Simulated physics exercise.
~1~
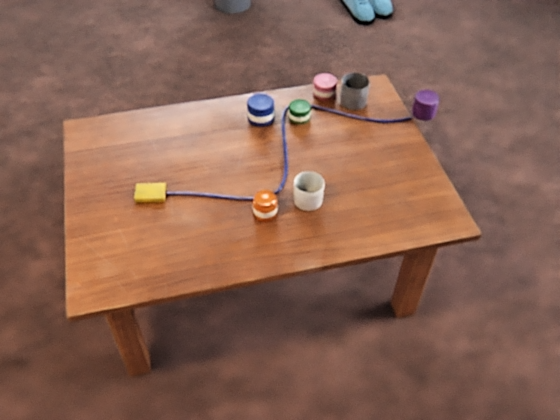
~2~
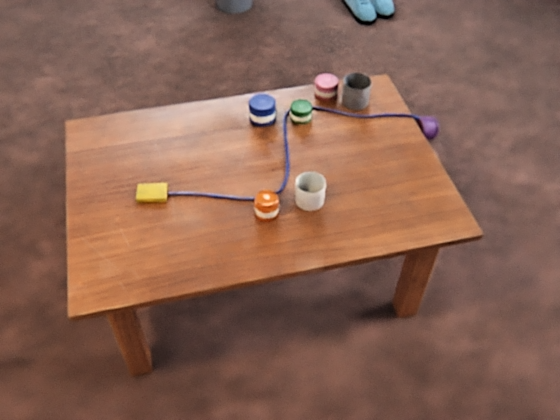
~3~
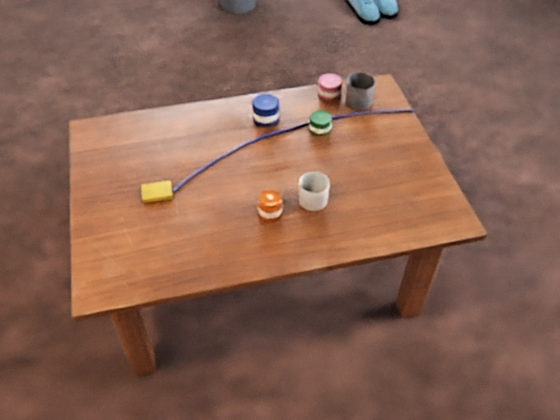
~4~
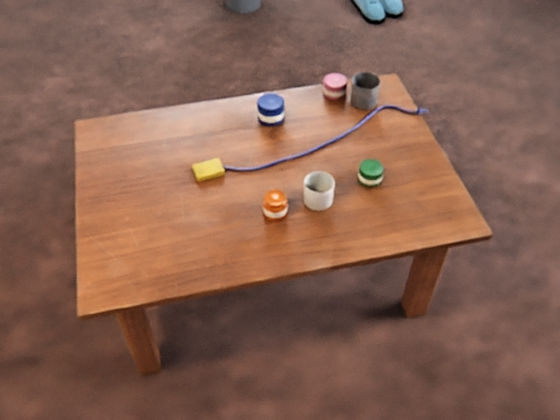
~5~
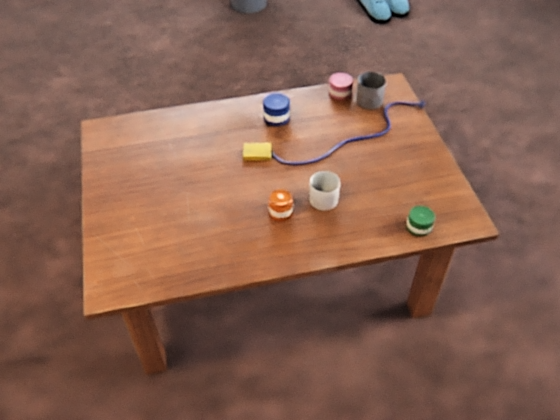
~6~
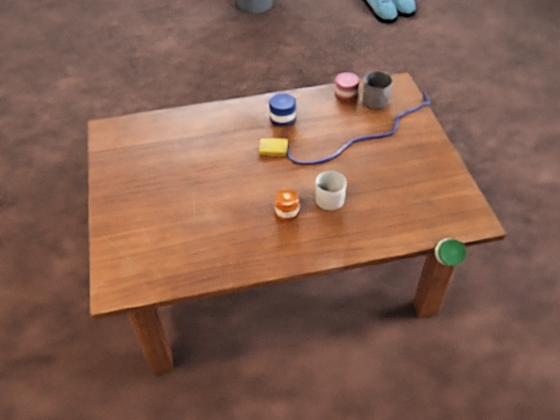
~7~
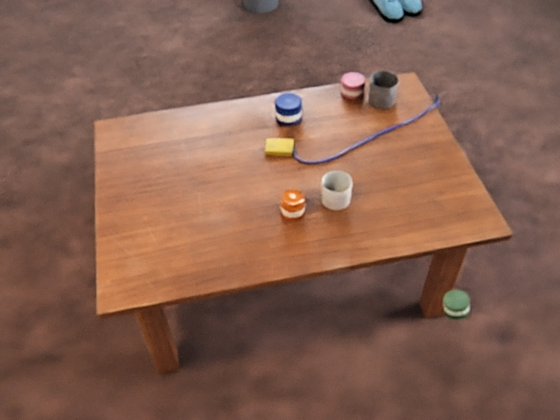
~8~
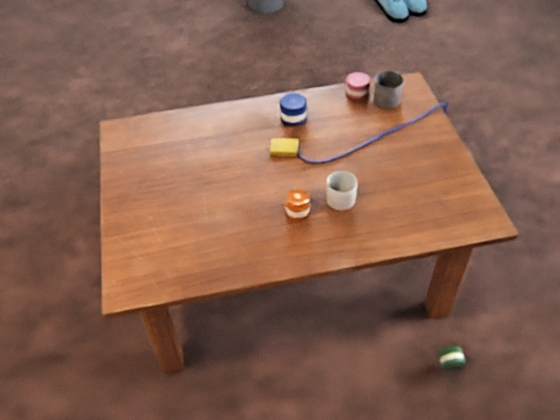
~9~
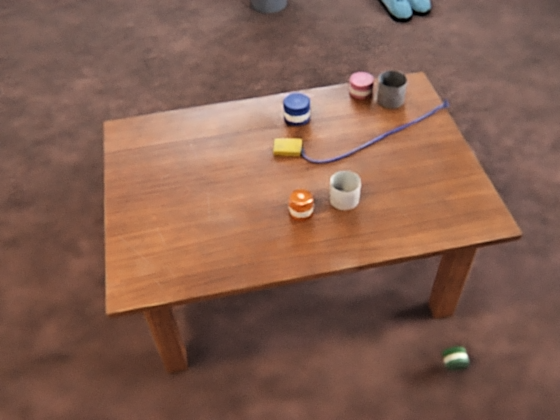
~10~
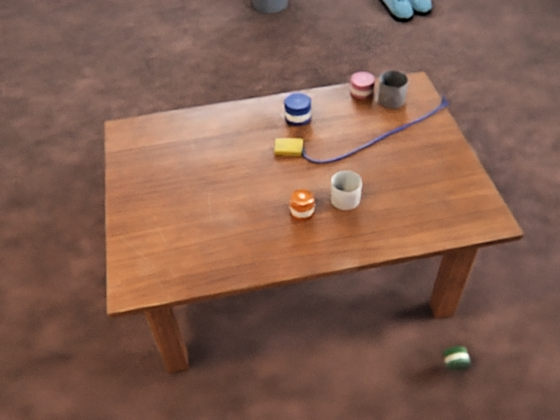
To begin with, a wooden table holds a yellow block tied by a blue cable to a purple object just past the far right edge, with tins, jars and cups around it. The purple object drops out of sight, pulling the cable taut. The straightening cable sweeps the green tin toward the near right corner while the yellow block slides right and away from the viewer. The green tin tips over the edge and falls to the floor. Finally, it lies on its side there, while the block rests near the blue canister, its cable still trailing over the edge.
